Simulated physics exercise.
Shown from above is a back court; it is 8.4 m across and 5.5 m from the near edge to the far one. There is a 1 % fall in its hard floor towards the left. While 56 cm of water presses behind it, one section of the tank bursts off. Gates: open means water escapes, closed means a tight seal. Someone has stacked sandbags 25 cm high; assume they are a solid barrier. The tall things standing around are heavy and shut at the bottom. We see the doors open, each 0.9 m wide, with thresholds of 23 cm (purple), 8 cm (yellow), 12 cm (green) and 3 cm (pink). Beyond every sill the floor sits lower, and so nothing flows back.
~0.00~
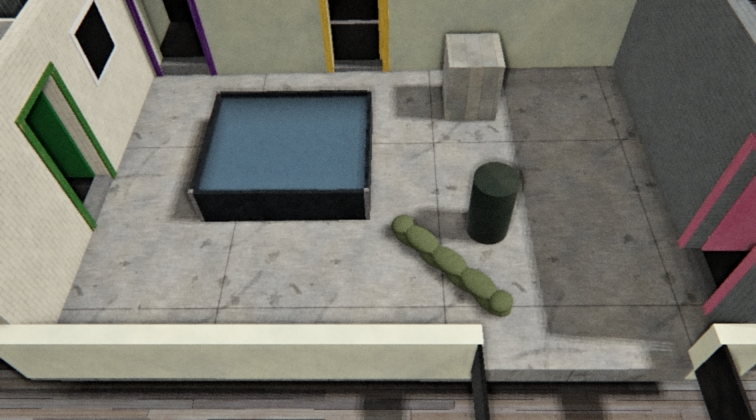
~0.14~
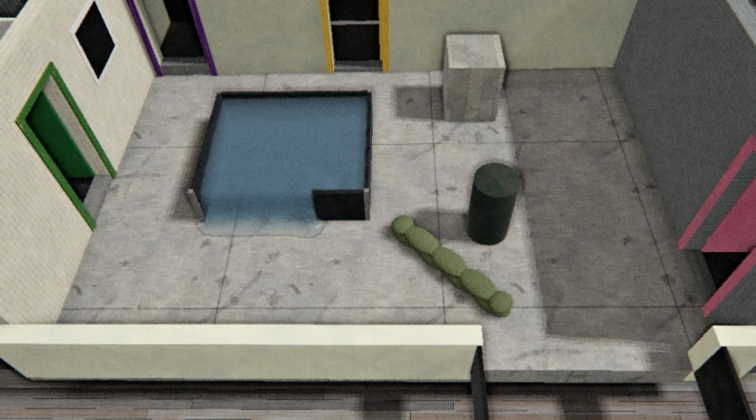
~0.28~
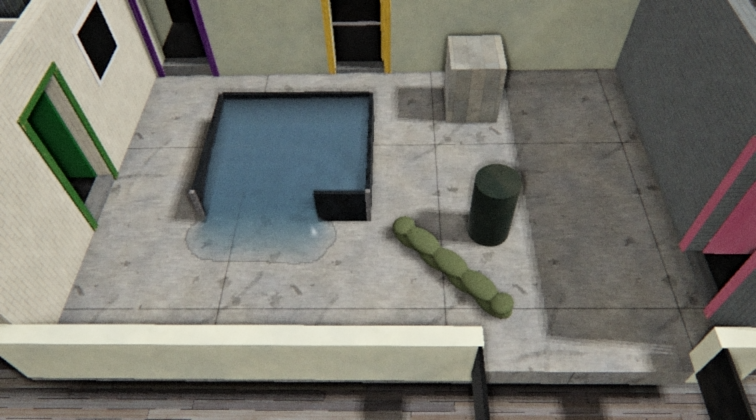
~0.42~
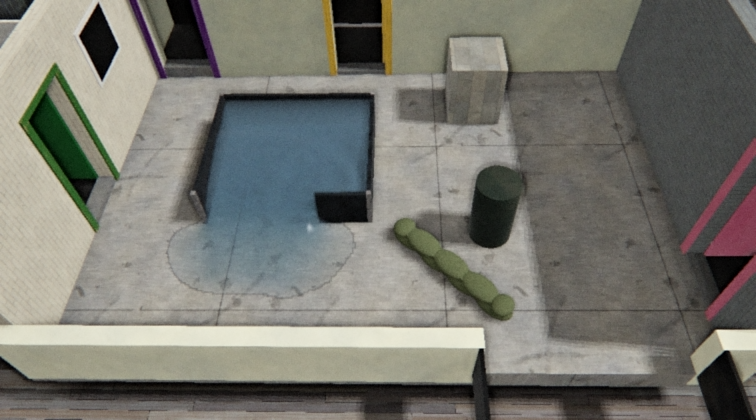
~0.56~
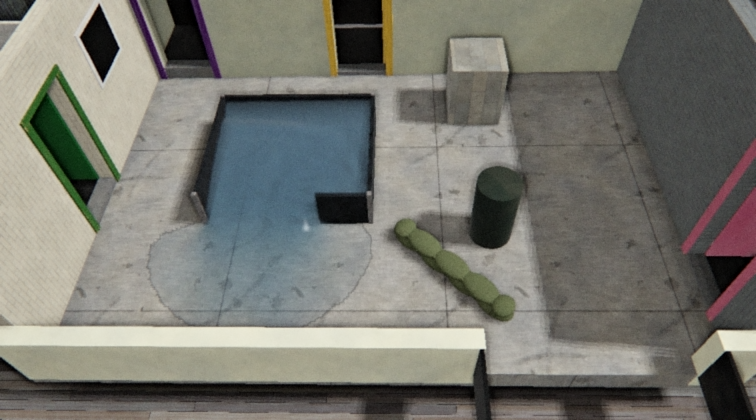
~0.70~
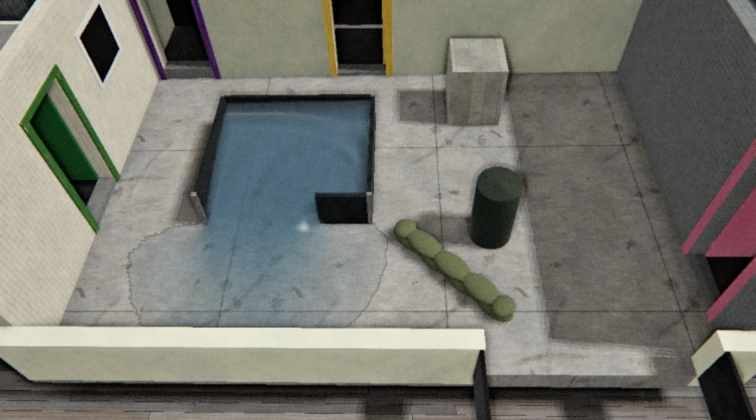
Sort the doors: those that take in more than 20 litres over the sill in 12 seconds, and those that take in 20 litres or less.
Sorted: The purple door takes in 20 litres or less; the yellow door takes in 20 litres or less; the green door takes in 20 litres or less; the pink door takes in 20 litres or less.
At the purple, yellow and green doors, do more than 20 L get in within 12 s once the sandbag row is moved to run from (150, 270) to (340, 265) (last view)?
In that case purple gets no more than allowed, yellow gets no more than allowed, green gets more than allowed.
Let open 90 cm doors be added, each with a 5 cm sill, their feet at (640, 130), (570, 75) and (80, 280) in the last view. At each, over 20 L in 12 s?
So, in the order given, it's shy of the mark, then shy of the mark, then beyond the mark.
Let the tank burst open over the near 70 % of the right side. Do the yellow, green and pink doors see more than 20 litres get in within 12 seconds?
Then yellow would come out on the low side, green on the low side and pink on the high side.
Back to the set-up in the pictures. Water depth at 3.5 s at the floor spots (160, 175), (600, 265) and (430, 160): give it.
First 5 cm, then 0 cm, then 0 cm.
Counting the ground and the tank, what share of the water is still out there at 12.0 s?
Some 90 in a hundred.
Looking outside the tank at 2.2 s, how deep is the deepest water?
Depth: Approx. 52 cm.
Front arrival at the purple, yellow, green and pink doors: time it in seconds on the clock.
Purple: 3.8 s; yellow: 5.5 s; green: 2.6 s; pink: 4.0 s.
After 1.4 s water covers 20 % of the floor and is deepest (38 cm) near (216, 355); purple door not reached, yellow door not reached, green door not reached, pink door not reached.
After 2.2 s water covers 20 % of the floor and is deepest (52 cm) near (62, 354); purple door not reached, yellow door not reached, green door not reached, pink door not reached.
After 3.5 s water covers 40 % of the floor and is deepest (32 cm) near (49, 354); purple door not reached, yellow door not reached, green door 10 cm at the sill, 0 L in, pink door not reached.
After 7.0 s water covers 65 % of the floor and is deepest (18 cm) near (142, 122); purple door 16 cm at the sill, 0 L in, yellow door 4 cm at the sill, 0 L in, green door 11 cm at the sill, 0 L in, pink door 3 cm at the sill, 1 L in.
After 12.0 s water covers 80 % of the floor and is deepest (12 cm) near (150, 101); purple door 11 cm at the sill, 0 L in, yellow door 7 cm at the sill, 0 L in, green door 9 cm at the sill, 0 L in, pink door 1 cm at the sill, 1 L in.
